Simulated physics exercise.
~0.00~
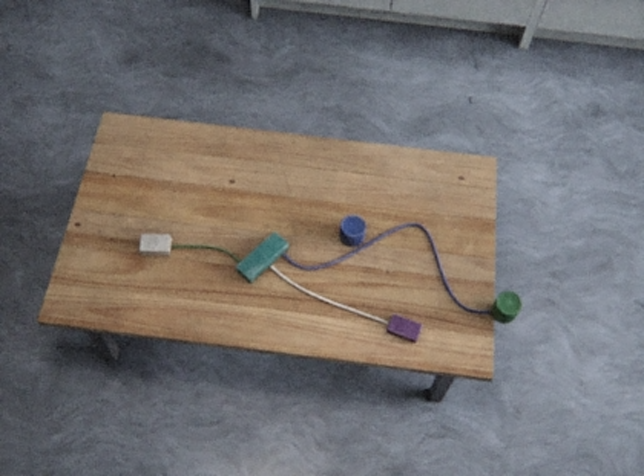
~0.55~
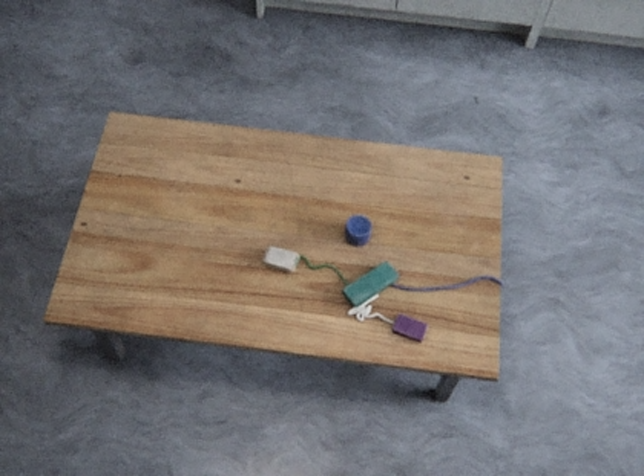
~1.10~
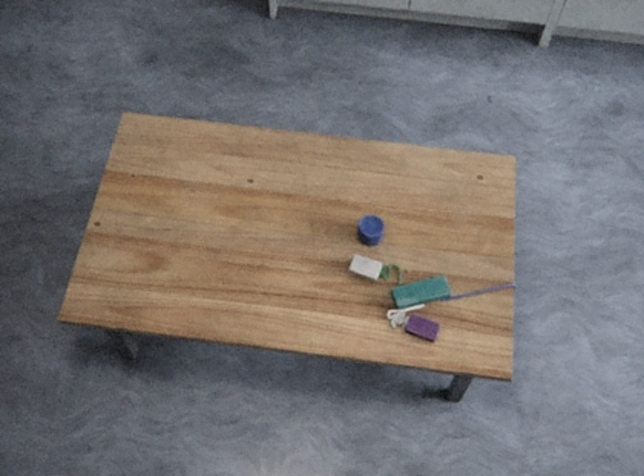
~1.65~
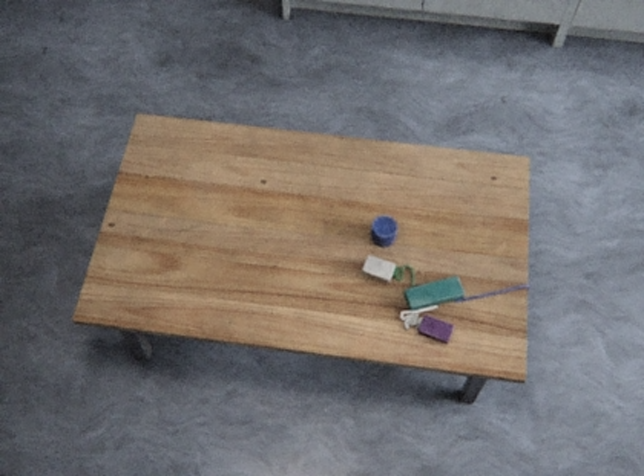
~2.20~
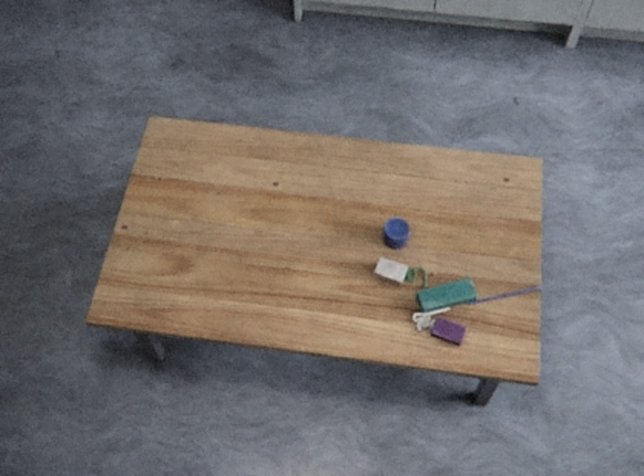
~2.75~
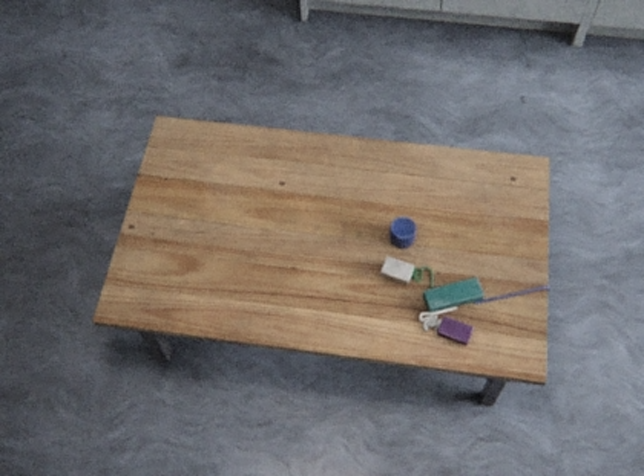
The clip opens on a wooden table holding a teal power strip wired to a white block and a purple block, with a blue tub nearby and a green cylindrical speaker at the right edge on a blue cable. The speaker drops over the side and out of view, and its cable pulls taut across the tabletop. The teal strip slides right, dragging the white block after it, while the pale cord to the purple block bunches up. Both slide farther, then stop near the right edge. The tub and purple block stay put as the view pans slightly left, and the speaker remains out of sight.
